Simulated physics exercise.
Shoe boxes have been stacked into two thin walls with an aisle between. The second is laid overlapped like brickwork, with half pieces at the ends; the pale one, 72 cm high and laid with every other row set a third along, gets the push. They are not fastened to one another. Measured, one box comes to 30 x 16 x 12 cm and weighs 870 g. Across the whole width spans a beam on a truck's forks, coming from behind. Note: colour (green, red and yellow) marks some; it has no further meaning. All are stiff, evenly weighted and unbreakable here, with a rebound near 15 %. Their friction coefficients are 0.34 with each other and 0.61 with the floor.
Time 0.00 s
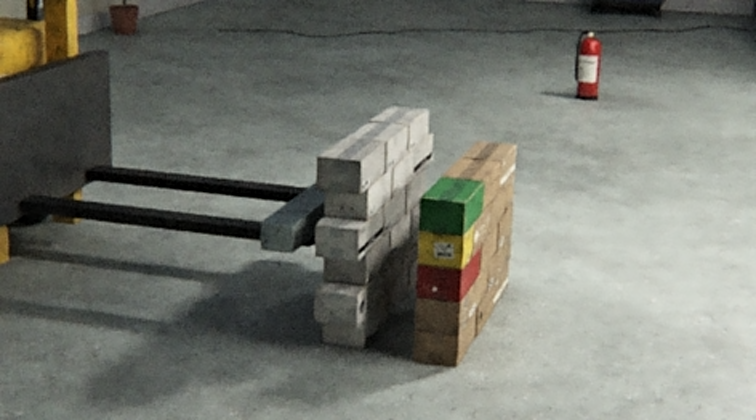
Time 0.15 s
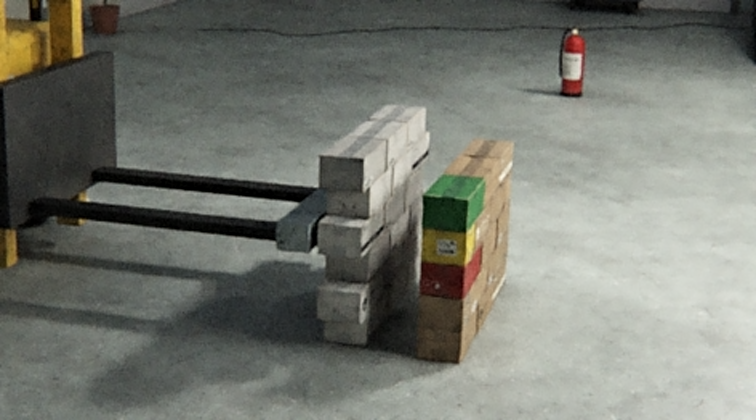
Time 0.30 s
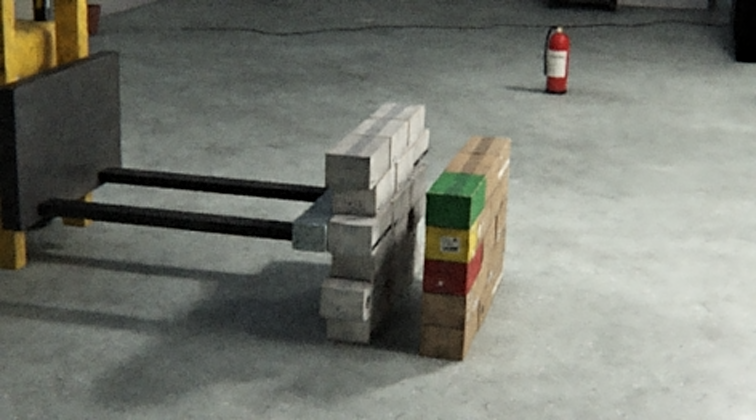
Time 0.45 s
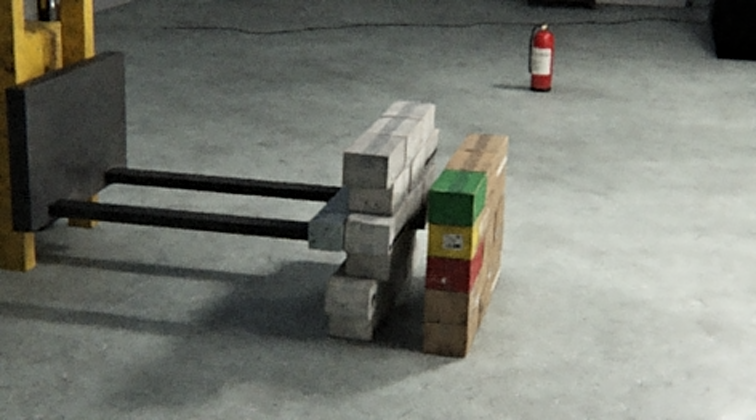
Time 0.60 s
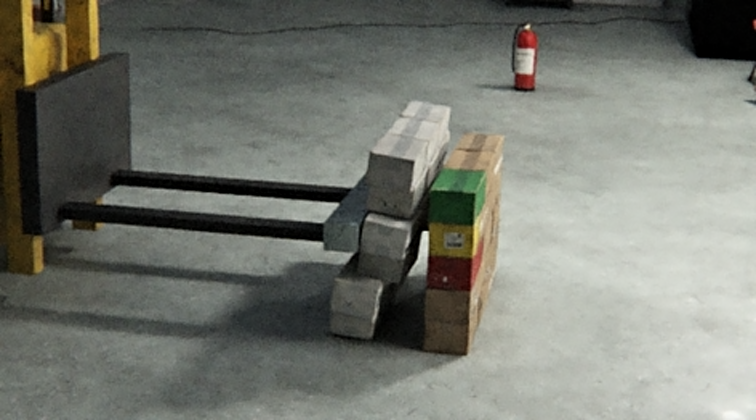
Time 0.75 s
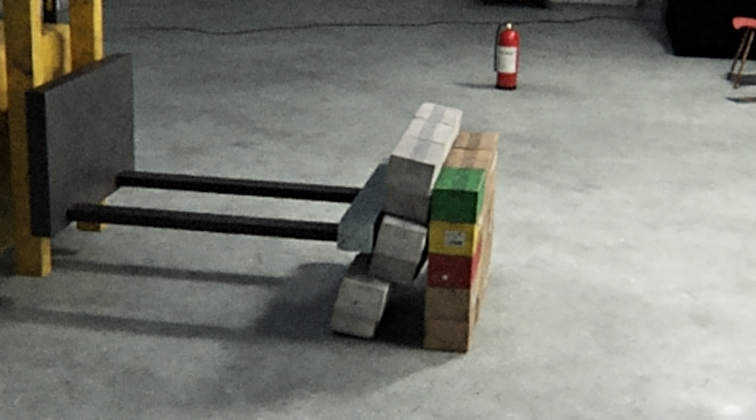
A pale wall of stacked boxes buckled as a beam on a truck's forks pushed into it from the left, its upper boxes tilting right toward the brown wall with green, yellow and red boxes.
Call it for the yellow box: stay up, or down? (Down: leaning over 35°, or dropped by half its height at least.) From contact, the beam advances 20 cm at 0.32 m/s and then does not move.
Down.
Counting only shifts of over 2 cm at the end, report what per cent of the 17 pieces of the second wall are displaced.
90 in a hundred.
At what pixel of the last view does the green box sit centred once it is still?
It ends up centred close to (712, 343).
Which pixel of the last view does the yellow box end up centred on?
Close to (665, 337).
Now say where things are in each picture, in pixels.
In the first picture (we follow the side turned to the camera; the camera moves round a little), beam (279, 238) 7 cm from the wall; yellow box (441, 251); red box (439, 284); green box (442, 217); no other piece has moved.
Beam (295, 238) 22 mm from the wall; yellow box (444, 248), in the second picture.
Beam (311, 238) 26 mm in; yellow box (447, 245), in the third picture.
Beam (328, 238) 7 cm in; yellow box (450, 242), in the fourth picture.
Beam (343, 238) 12 cm in; yellow box (451, 241); no other piece has moved, in the fifth picture.
Beam (357, 238) 17 cm in; yellow box (451, 239); green box (455, 206); red box (449, 272); no other piece has moved, in the sixth picture.
Around 1.58 s, 8 of the pale wall down; none of the 17 boxes of the second wall down, 14 disturbed; yellow box tipped 18°; green box tipped 18°.
Around 2.00 s, 9 of the pale wall down; 13 of the 17 boxes of the second wall down; yellow box on its side; green box on its side.
Finally (4.3 s), 11 of the pale wall down; 13 of the 17 boxes of the second wall down; yellow box upside down; green box upside down; red box on its side. Seen by the last camera, middles, yellow box near (665, 337), green box near (712, 343).
